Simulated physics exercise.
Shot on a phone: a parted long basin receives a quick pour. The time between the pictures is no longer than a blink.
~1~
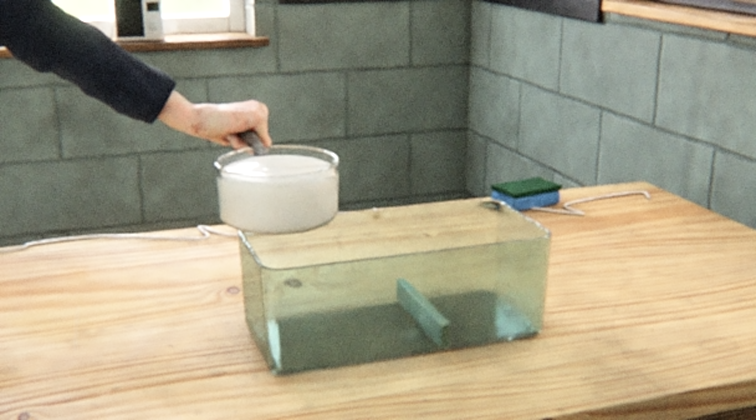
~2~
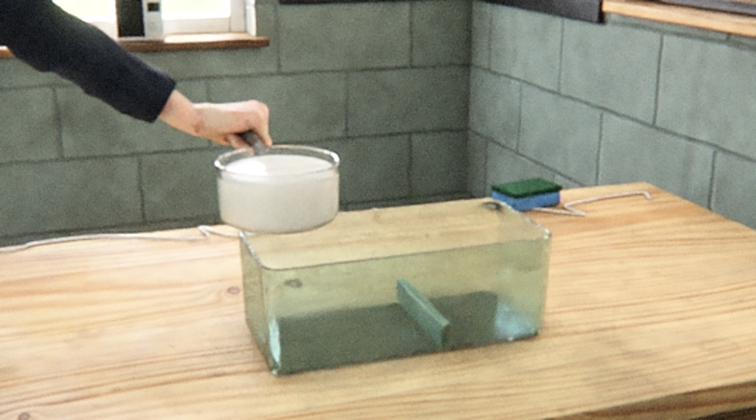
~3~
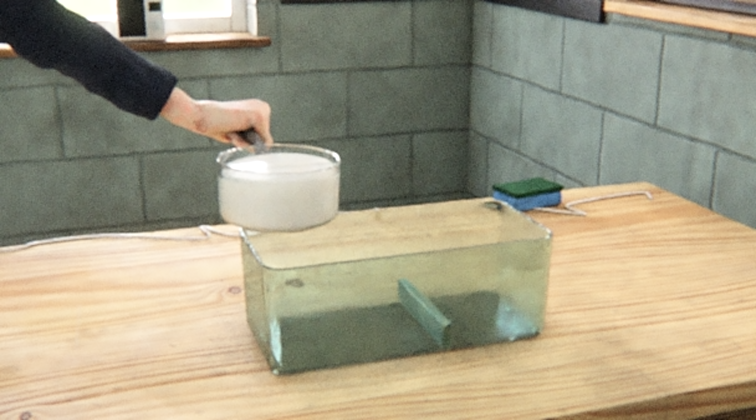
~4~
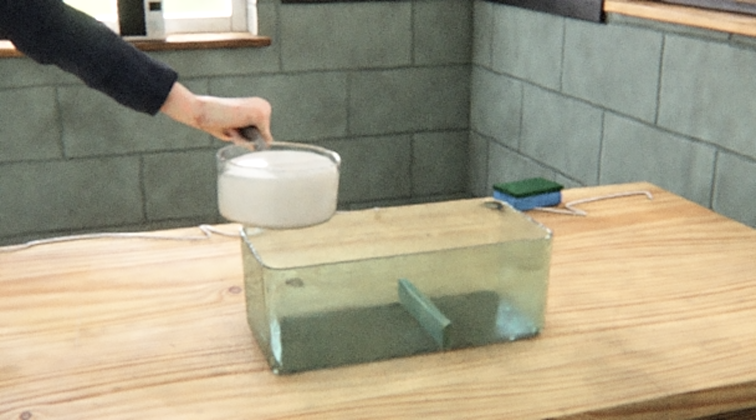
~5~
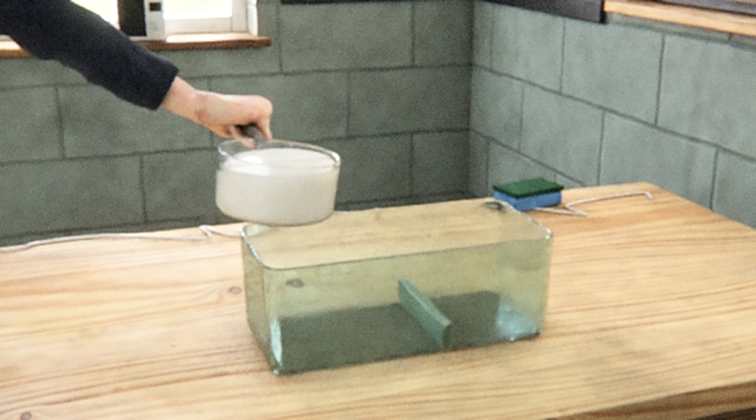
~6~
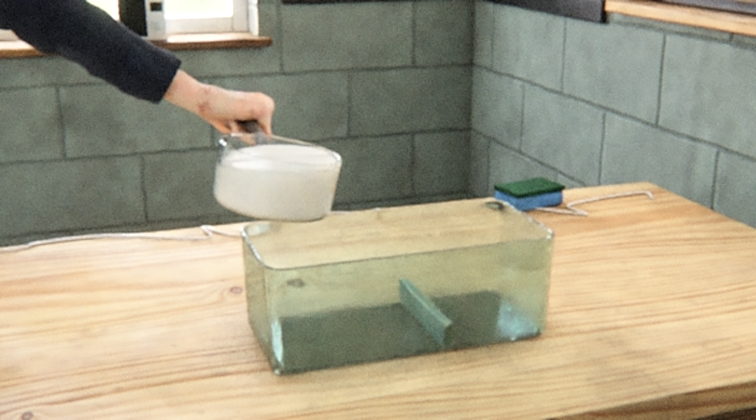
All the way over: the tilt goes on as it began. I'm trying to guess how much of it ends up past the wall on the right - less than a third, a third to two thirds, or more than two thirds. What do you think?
I'd say a third to two thirds.
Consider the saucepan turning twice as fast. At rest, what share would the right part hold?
It comes to around 50 per cent.
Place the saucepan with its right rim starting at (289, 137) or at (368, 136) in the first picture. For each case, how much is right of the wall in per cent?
About 10 and 85 per cent.
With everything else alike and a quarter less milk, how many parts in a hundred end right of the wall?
Near 35 %.
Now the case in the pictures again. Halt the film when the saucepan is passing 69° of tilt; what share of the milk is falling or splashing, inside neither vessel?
Estimated: 35 per cent or thereabouts.
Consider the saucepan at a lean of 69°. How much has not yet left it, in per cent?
It keeps around 50 per cent at that angle.
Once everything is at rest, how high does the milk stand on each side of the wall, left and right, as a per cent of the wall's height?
Once still, it is 40 % on the left and 60 % on the right.
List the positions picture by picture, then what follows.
In the first picture, it leans 0°; its right rim is at (335, 158); the milk meets the walls at (219, 174) and (332, 164); the long basin's rim runs from (250, 249) to (524, 218); the wall's top is at (421, 301).
In the second picture, it leans 0°; its right rim is at (335, 158); the milk meets the walls at (220, 174) and (332, 164).
In the third picture, it leans 2°; its right rim is at (337, 158); the milk meets the walls at (221, 173) and (333, 162).
In the fourth picture, it leans 4°; its right rim is at (337, 157); the milk meets the walls at (221, 170) and (333, 160).
In the fifth picture, it leans 8°; its right rim is at (337, 158); the milk meets the walls at (219, 166) and (333, 157).
In the sixth picture, it leans 12°; its right rim is at (338, 158); the milk meets the walls at (220, 162) and (334, 154).
A moment on, the saucepan is tipped part way and 49 per cent is still to pour, 17 is left of the wall and 0 right of it.
Next, the saucepan is tipped right over and 5 per cent is still to pour, 36 is left of the wall and 49 right of it.
Then the saucepan is tipped right over and 0 per cent is still to pour, 50 is left of the wall and 49 right of it.
Later the saucepan is tipped right over and 0 per cent is still to pour, 50 is left of the wall and 50 right of it.
At rest 50 per cent lies left of the wall, 50 right of it and 1 outside.
